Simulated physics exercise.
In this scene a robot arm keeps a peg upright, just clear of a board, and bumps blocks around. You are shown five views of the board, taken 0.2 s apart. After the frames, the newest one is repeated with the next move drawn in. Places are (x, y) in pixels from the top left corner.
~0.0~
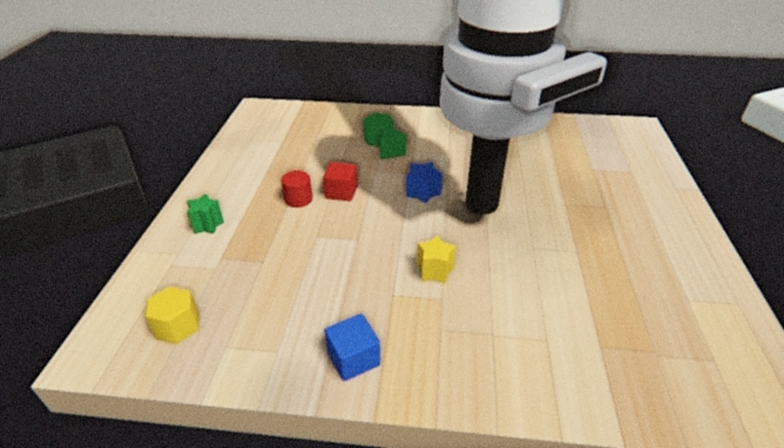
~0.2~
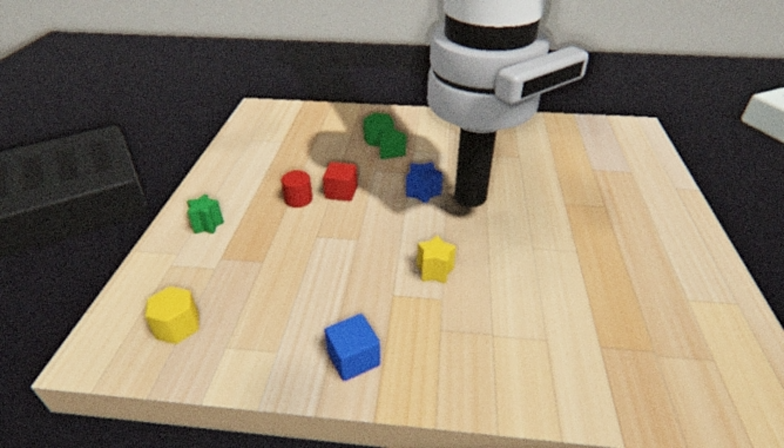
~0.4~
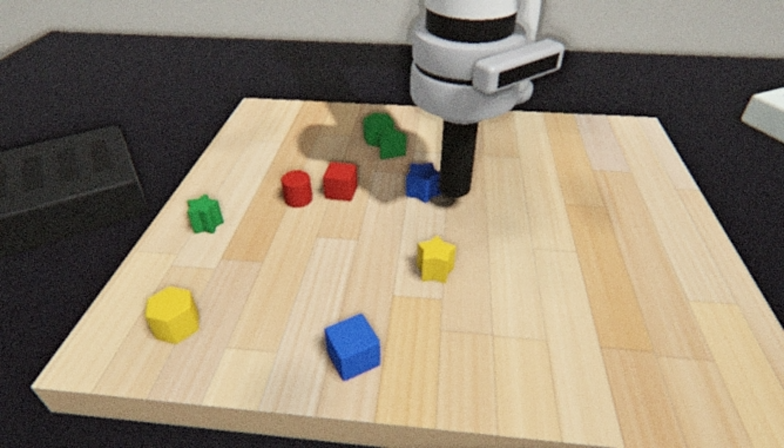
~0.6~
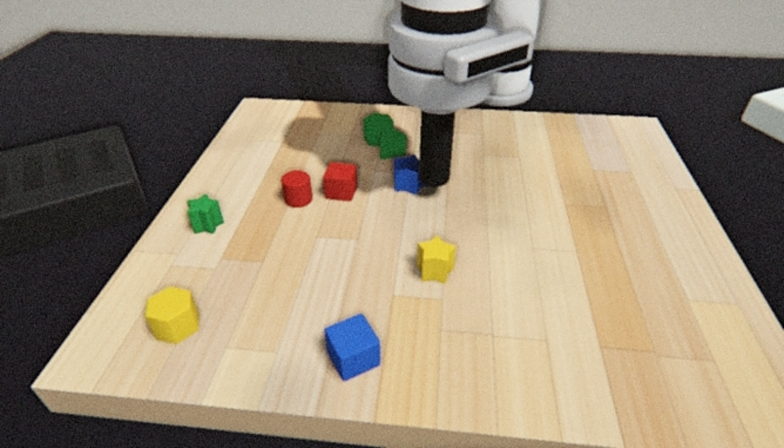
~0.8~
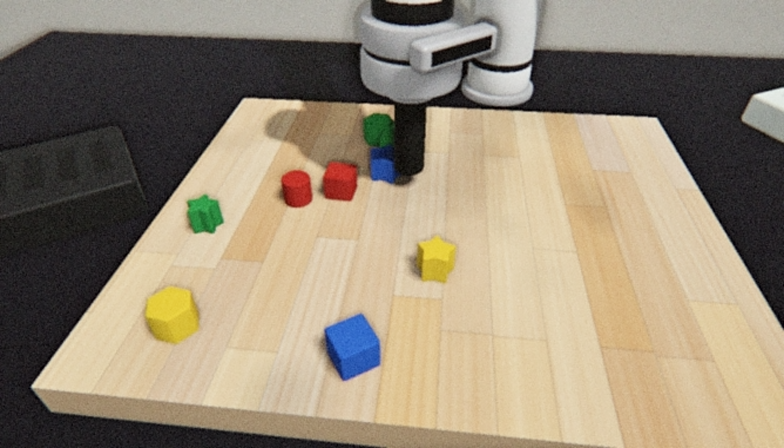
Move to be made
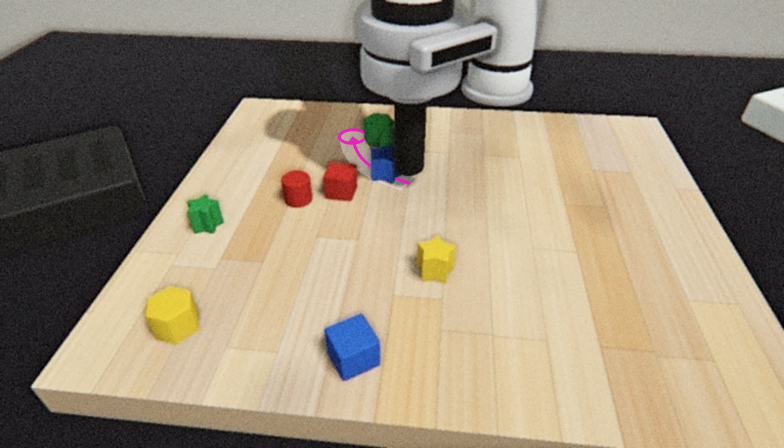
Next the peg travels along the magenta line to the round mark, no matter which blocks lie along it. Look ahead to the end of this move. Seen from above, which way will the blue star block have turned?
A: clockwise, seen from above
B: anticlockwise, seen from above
Option B.
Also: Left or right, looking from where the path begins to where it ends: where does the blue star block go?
The shift is to the left of that direction.
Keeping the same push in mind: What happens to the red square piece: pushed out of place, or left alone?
The red square piece will stay where it is.
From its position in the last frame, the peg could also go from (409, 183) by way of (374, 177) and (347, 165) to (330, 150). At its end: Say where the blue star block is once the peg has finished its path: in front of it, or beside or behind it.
I expect it to be in front.
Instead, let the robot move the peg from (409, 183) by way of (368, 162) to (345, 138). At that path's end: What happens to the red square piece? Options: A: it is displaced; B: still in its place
My answer is option B.
The line goes from (409, 183) via (378, 170) and (359, 154), ending at (353, 136).
What follows on the original path. One third of the way, peg at (377, 156); blue star block at (355, 141).
Two thirds of the way, peg at (358, 140); blue star block at (333, 130), turned 20° anticlockwise.
At the end, peg at (352, 123); red square piece unmoved; green hexagon at (380, 118); blue star block at (327, 126), turned 55° anticlockwise; green three-sided block unmoved.
